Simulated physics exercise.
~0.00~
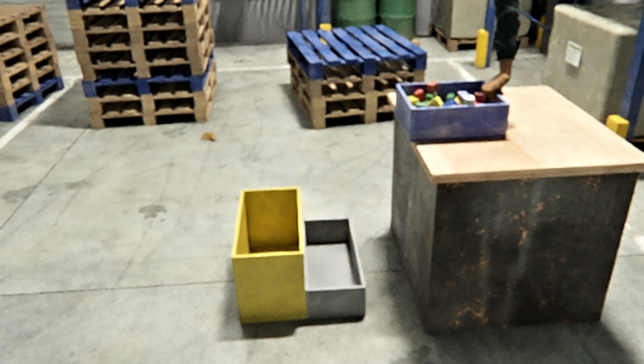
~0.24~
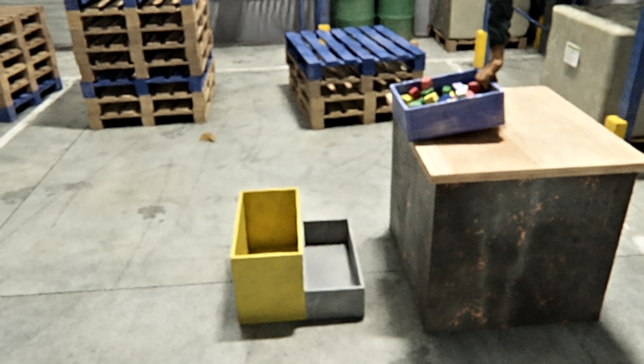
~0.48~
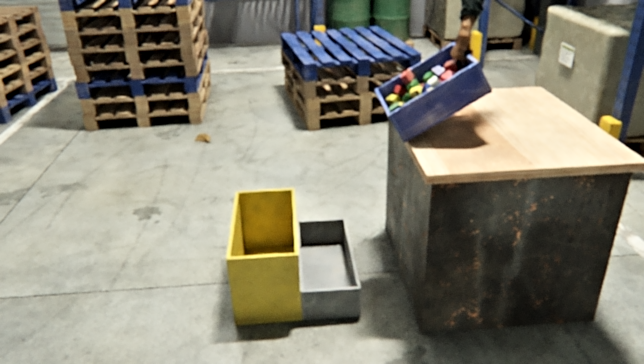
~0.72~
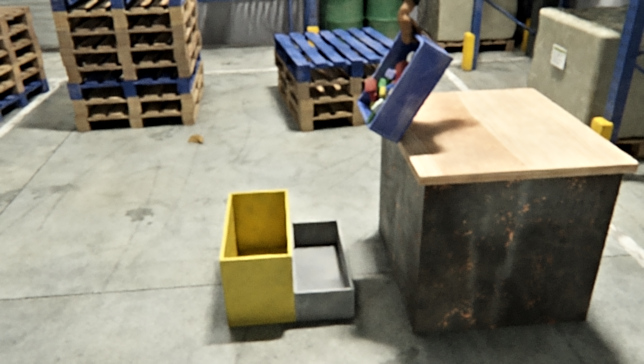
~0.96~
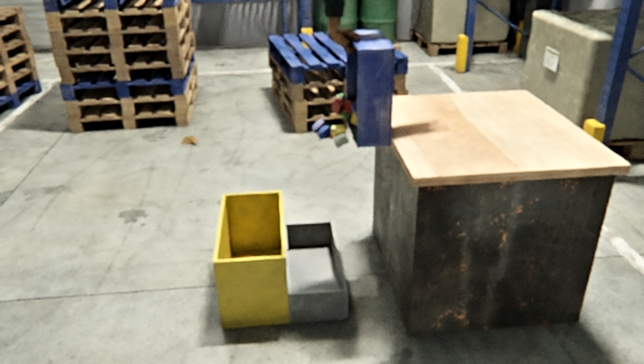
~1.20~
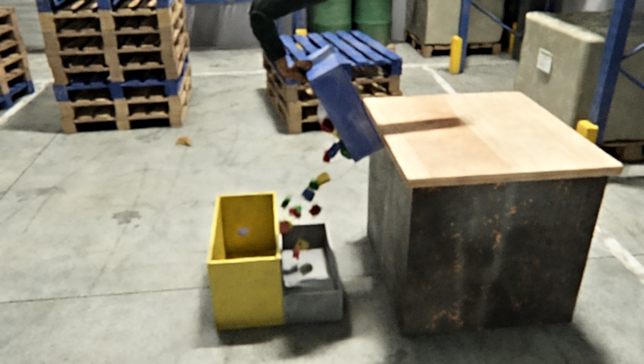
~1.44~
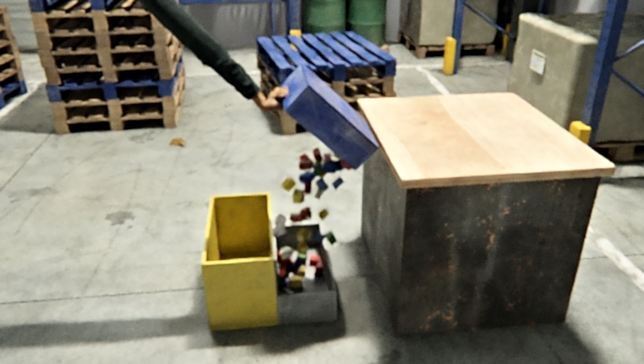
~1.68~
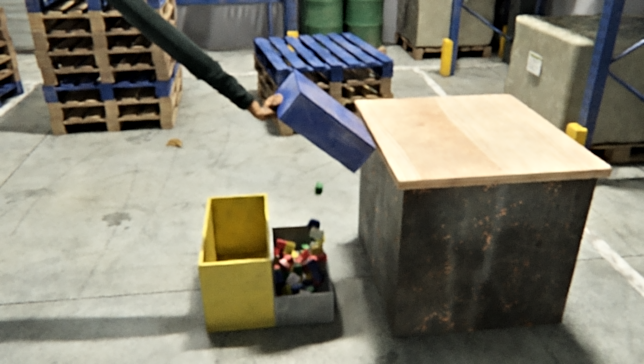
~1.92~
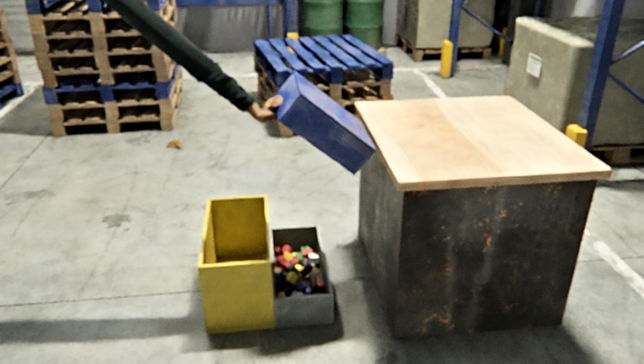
In a warehouse, a hand tipped a blue crate of colourful toy bricks over the left edge of a bench, and they tumbled down, nearly all landing in the grey tote beside the yellow box, while the hand kept holding the emptied crate tilted.
